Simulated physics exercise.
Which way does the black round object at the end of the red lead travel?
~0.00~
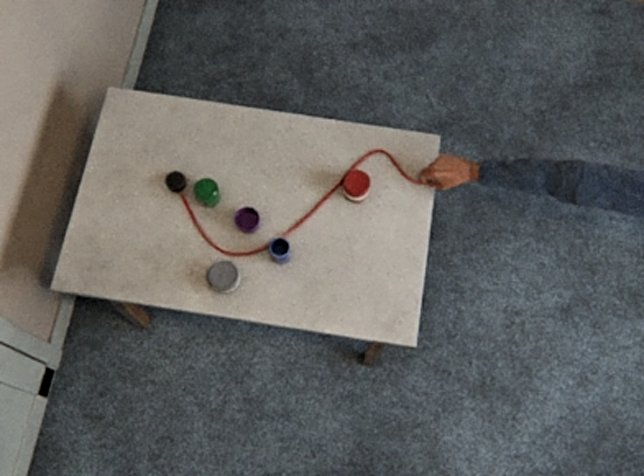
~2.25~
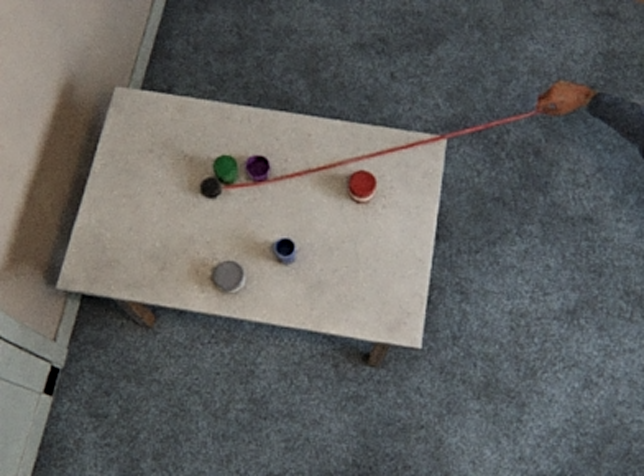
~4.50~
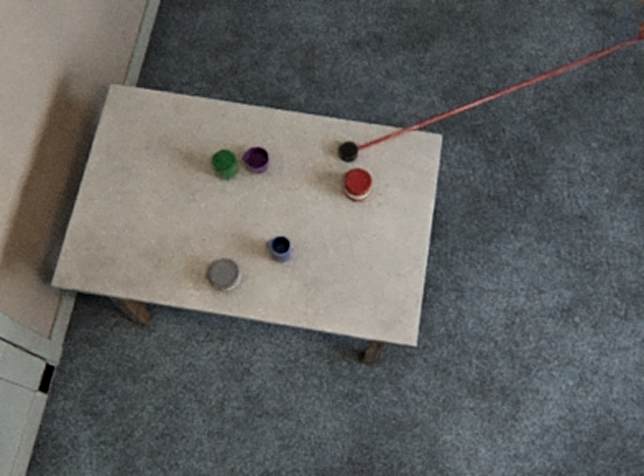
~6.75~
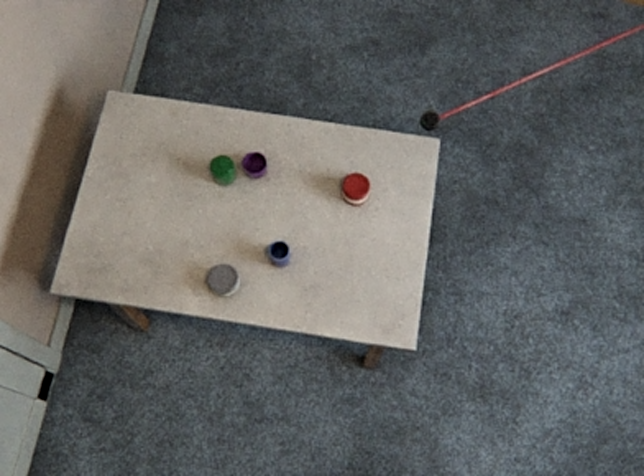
The black round object moves to the right across the table.
